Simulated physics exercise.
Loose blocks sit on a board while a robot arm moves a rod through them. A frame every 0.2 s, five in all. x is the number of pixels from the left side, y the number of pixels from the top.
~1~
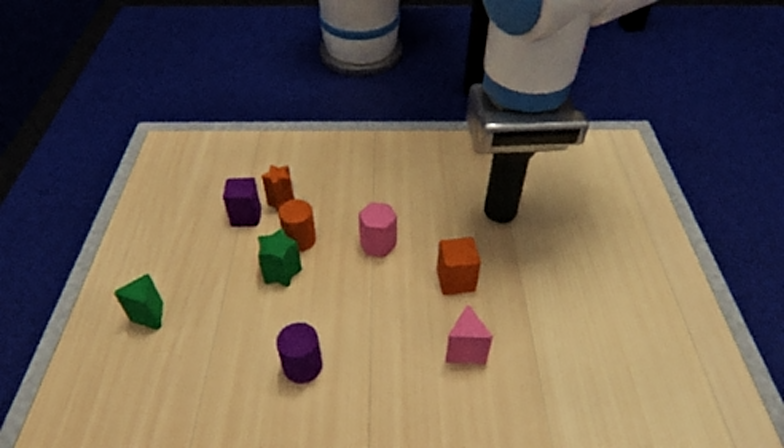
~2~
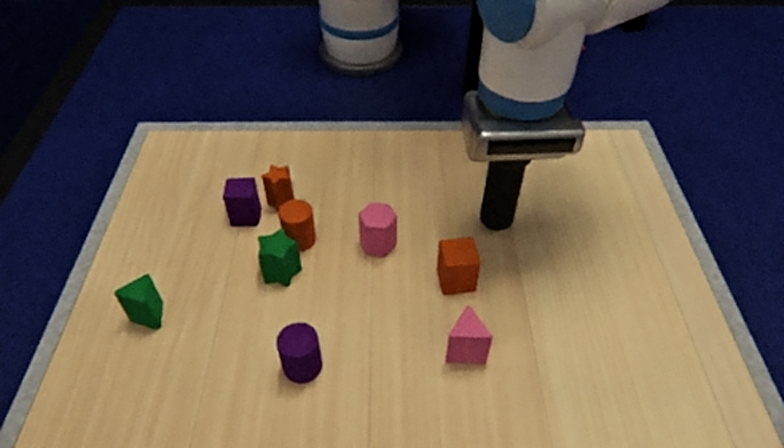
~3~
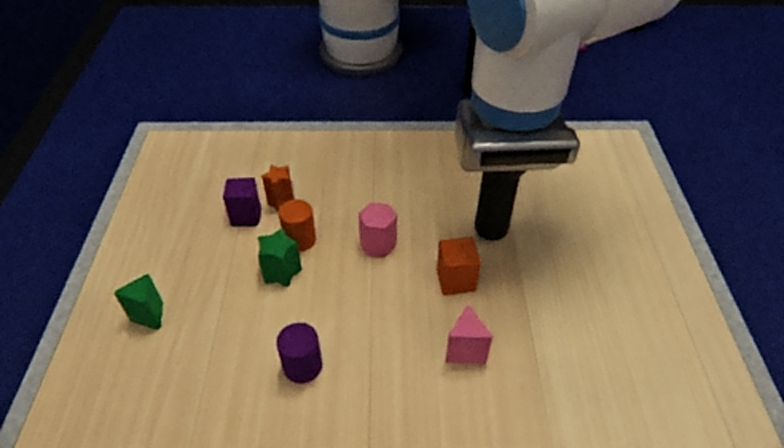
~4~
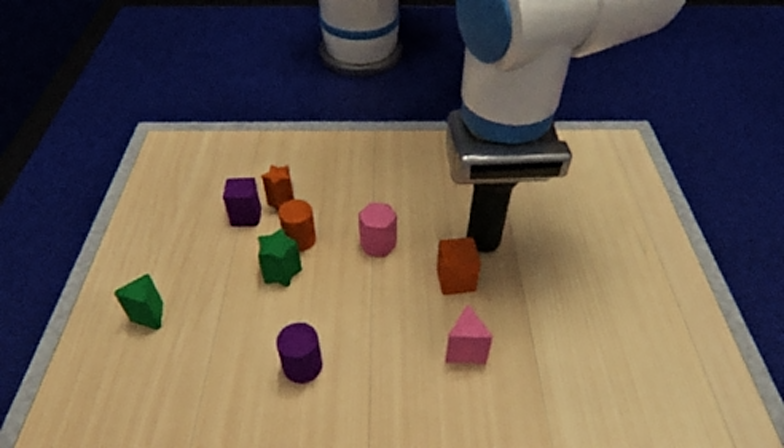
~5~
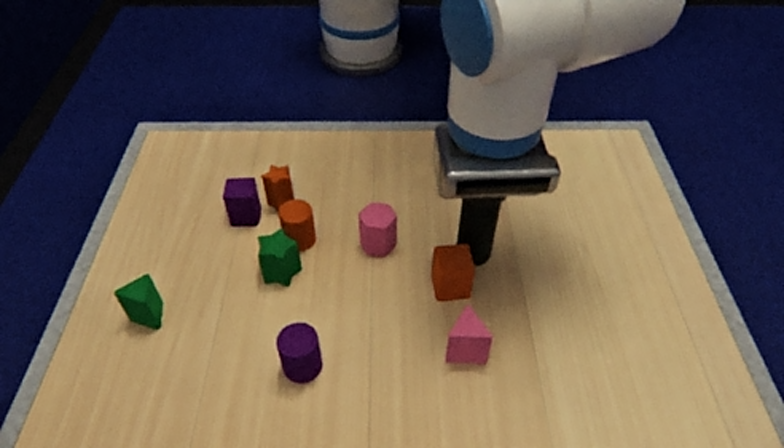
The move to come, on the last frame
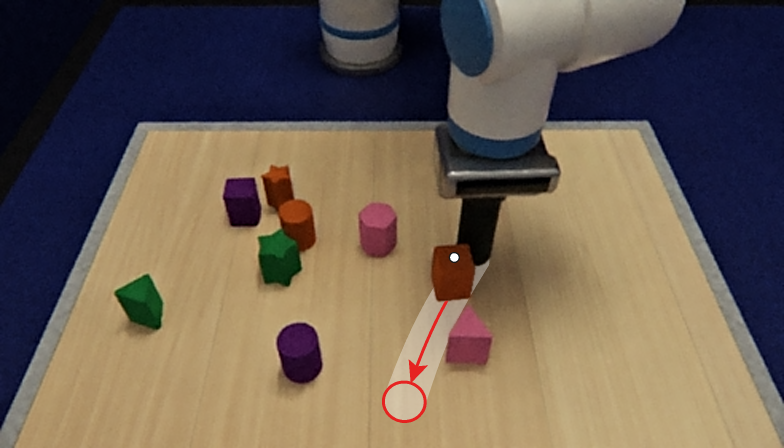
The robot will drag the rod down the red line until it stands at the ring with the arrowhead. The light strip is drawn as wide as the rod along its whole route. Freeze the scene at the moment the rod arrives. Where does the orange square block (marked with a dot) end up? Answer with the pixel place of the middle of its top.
At pixel (383, 319).
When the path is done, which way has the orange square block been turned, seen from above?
Its spin: Clockwise.
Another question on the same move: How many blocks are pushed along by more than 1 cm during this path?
The answer will be one.
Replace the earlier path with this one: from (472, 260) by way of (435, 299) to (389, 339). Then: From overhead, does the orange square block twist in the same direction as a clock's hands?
I'd say no.
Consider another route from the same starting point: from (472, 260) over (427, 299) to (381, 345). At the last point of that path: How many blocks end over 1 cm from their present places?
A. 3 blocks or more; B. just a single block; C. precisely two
I'll go with B - just a single block.
Path on the board, from (472, 260) by way of (448, 300) and (425, 346) to (404, 401); the dot is on the orange square block.
On the path given first. One third of the way, rod (448, 294); orange square block (417, 294), turned 30° clockwise.
Two thirds of the way, rod (425, 342); orange square block (385, 318), turned 110° clockwise.
At the end, rod (405, 395); orange square block (383, 319), turned 115° clockwise; pink three-sided block in place.
